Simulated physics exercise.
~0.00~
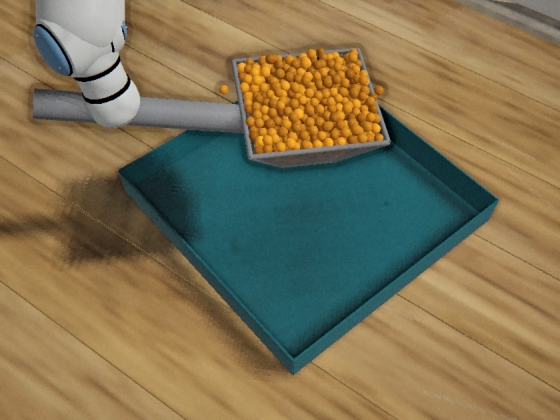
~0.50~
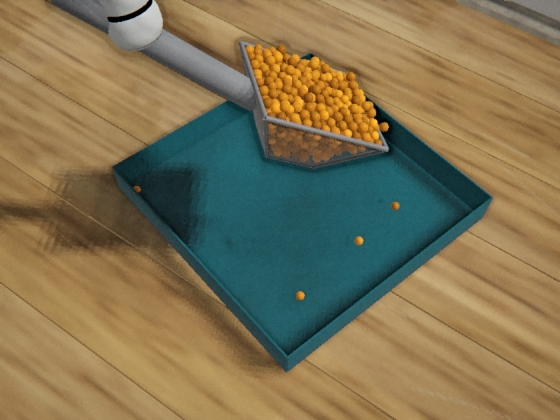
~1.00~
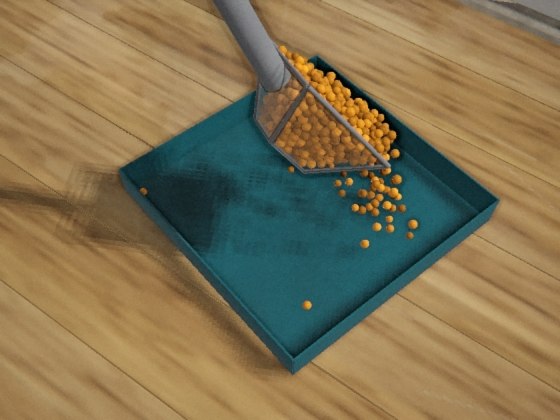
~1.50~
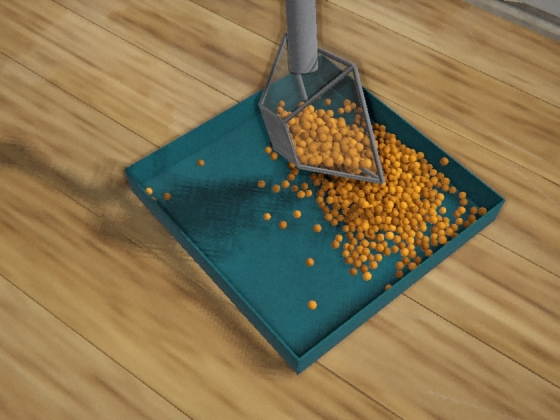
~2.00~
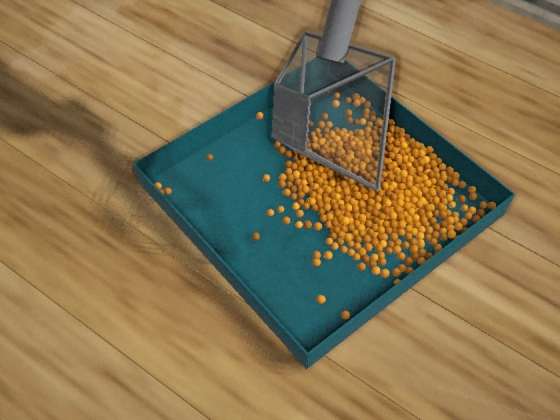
The clip shows a robot arm tipping a gray scoop full of small orange kernels over a teal tray on a wooden floor. A few drop first, then the rest pour out, leaving a wide heap toward the tray's right side and some scattered pieces.
